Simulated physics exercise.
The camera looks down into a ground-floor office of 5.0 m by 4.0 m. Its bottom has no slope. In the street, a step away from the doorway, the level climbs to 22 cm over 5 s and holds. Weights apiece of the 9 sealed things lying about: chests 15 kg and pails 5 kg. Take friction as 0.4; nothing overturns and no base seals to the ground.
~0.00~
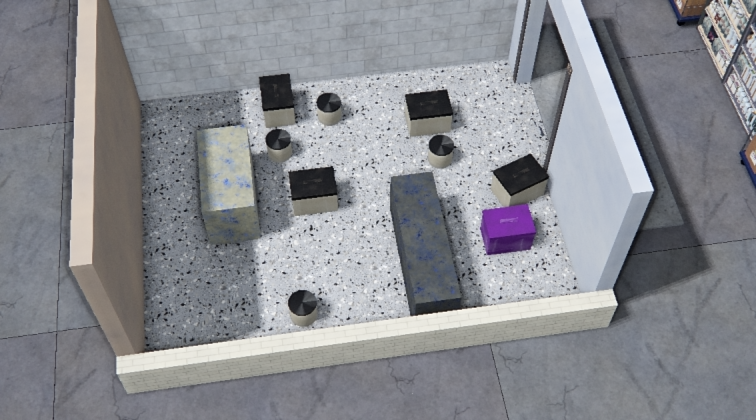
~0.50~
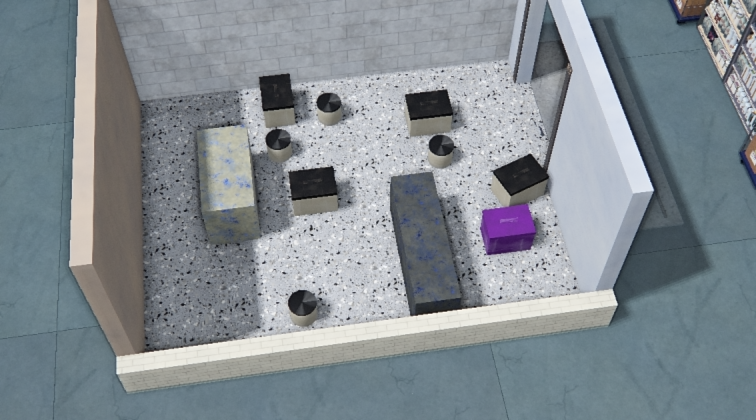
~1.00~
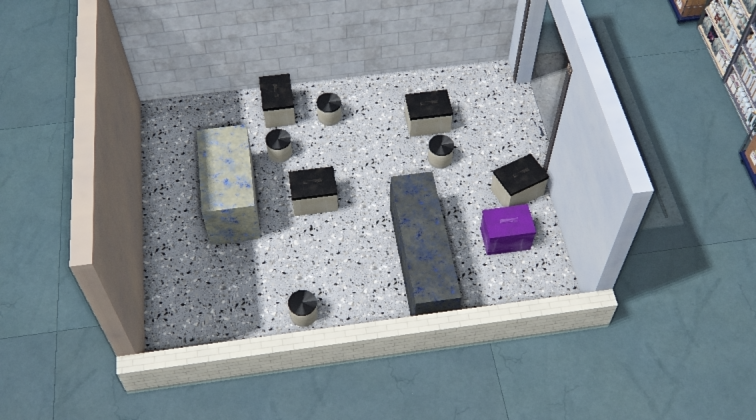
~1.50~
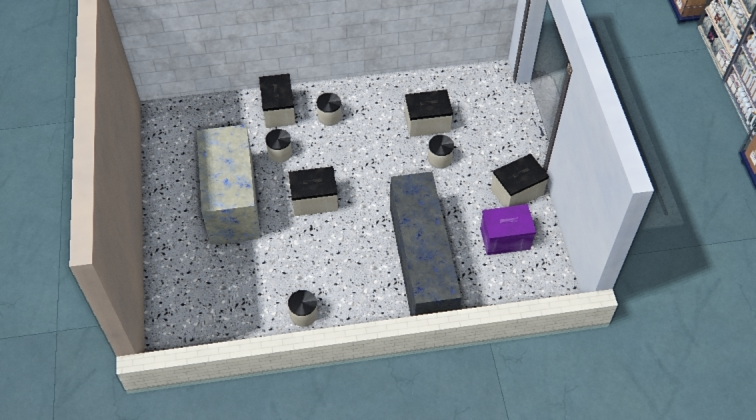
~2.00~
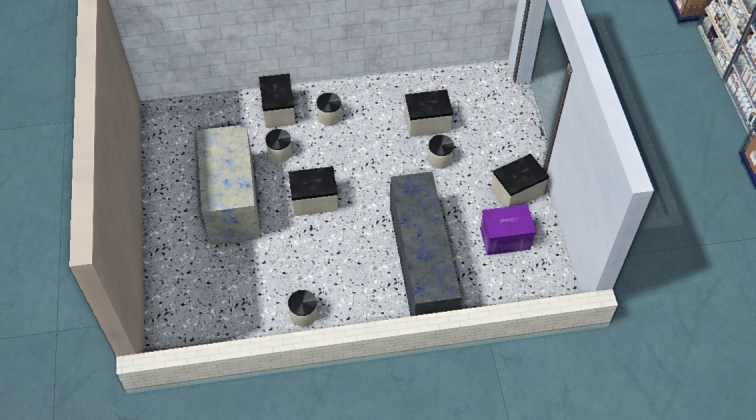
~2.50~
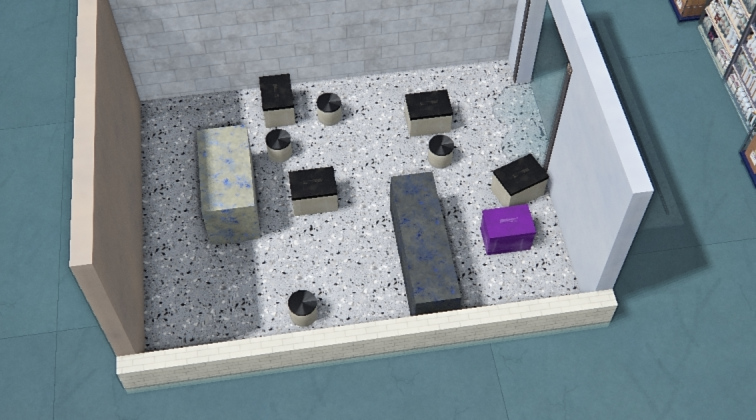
A ground-floor office with a speckled floor and pale walls is seen from above, with grey paving around it. A purple chest sits at the right near black-topped chests and round pails, with a yellowish-blue block at left and a dark one right of centre. Blue-green water spreads over the paving and deepens in colour, then slips just inside the doorway at upper right, while the objects and camera stay still.
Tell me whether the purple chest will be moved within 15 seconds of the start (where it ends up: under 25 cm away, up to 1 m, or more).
The purple chest stays put.
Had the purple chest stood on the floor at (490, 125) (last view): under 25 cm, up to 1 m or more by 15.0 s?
It ends far away.
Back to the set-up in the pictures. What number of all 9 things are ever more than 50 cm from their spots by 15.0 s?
I count 8.
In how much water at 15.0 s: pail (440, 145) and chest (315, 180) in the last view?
Roughly 15 and 18 cm.
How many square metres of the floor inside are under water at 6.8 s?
Roughly 12 m2.
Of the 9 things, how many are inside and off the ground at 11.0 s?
At that moment 7.
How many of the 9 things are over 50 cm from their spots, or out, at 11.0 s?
7 of them.
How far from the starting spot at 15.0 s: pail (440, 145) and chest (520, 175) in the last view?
In turn: 300 cm, 80 cm.
After 3.5 s the purple chest is near (509, 221), 0.0 m from its start, aground; 0 afloat.
After 6.8 s the purple chest is near (509, 221), 0.0 m from its start, aground; 2 afloat.
After 11.0 s the purple chest is near (509, 221), 0.0 m from its start, aground; 7 afloat.
After 15.0 s the purple chest is near (500, 226), 0.1 m from its start, aground; 8 afloat.
